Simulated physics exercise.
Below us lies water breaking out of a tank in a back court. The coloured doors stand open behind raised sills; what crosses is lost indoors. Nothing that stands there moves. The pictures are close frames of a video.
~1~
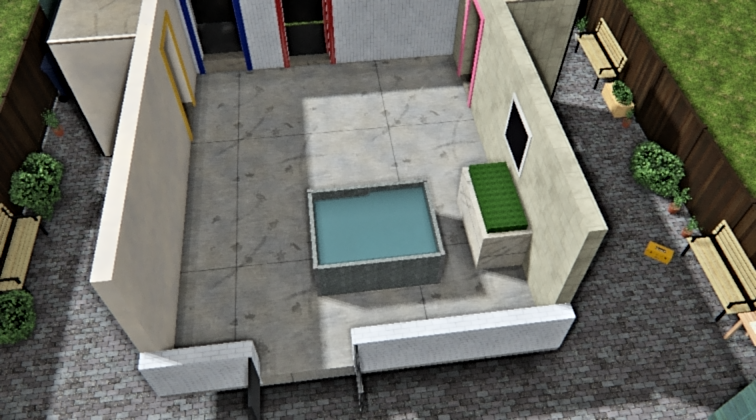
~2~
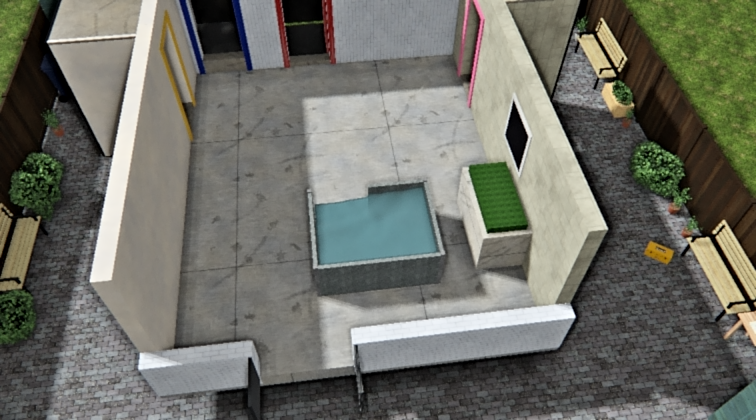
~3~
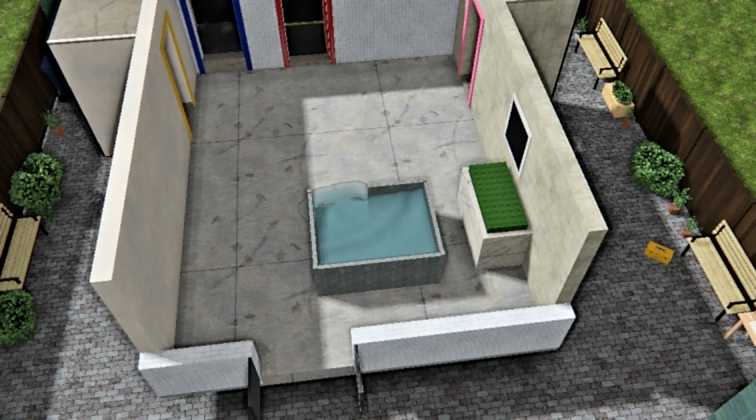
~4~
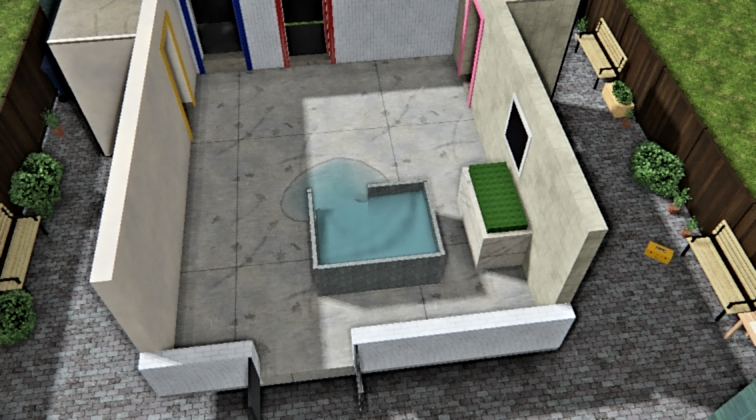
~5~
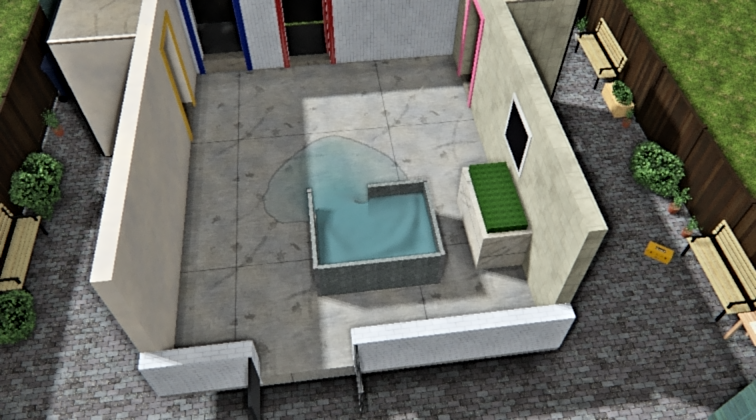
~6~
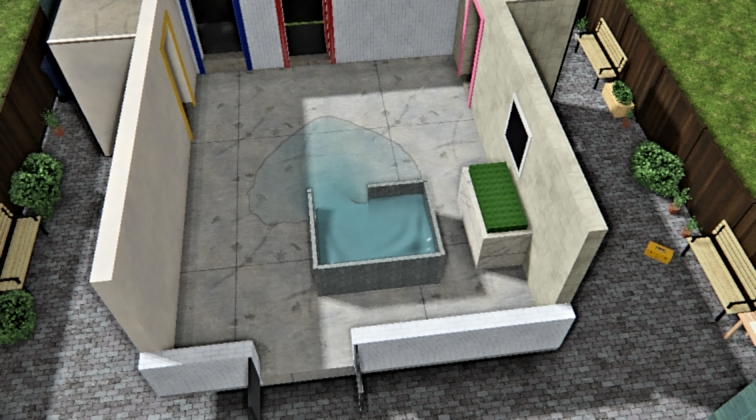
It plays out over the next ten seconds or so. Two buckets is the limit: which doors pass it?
The yellow door admits no more than that; the pink door lets in a lot; the blue door admits no more than that; the red door lets in a lot.
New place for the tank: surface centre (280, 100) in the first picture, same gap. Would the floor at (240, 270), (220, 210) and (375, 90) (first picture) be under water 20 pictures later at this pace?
As listed: Flooded, under water, covered.
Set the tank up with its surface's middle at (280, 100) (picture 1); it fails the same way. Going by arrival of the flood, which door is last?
That is the pink-painted one.
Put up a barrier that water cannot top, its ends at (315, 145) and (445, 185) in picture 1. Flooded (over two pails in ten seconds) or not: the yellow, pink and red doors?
Then: Yellow door floods, pink door passes that mark, red door is under.
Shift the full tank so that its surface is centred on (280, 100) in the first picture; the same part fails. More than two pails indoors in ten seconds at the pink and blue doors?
One by one: Pink door goes over; blue door passes that mark.
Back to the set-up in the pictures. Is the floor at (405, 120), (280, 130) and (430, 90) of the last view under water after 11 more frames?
One after the other: Flooded, flooded, covered.
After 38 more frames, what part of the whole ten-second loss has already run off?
Close to 70 %.
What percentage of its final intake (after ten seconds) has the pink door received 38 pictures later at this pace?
I make it 30 per cent.
A moment on, water covers 40 % of the floor; the yellow door not reached, the pink door not reached, the blue door not reached, the red door wet at the sill, nothing in.
Next, water covers 55 % of the floor; the yellow door wet at the sill, nothing in, the pink door wet at the sill, nothing in, the blue door wet at the sill, nothing in, the red door over two buckets in.
Then, water covers 55 % of the floor; the yellow door under two buckets in, the pink door under two buckets in, the blue door wet at the sill, nothing in, the red door over two buckets in.
Later, water covers 65 % of the floor; the yellow door under two buckets in, the pink door over two buckets in, the blue door wet at the sill, nothing in, the red door far over two buckets in.
In the end, water covers 90 % of the floor; the yellow door under two buckets in, the pink door over two buckets in, the blue door wet at the sill, nothing in, the red door far over two buckets in.
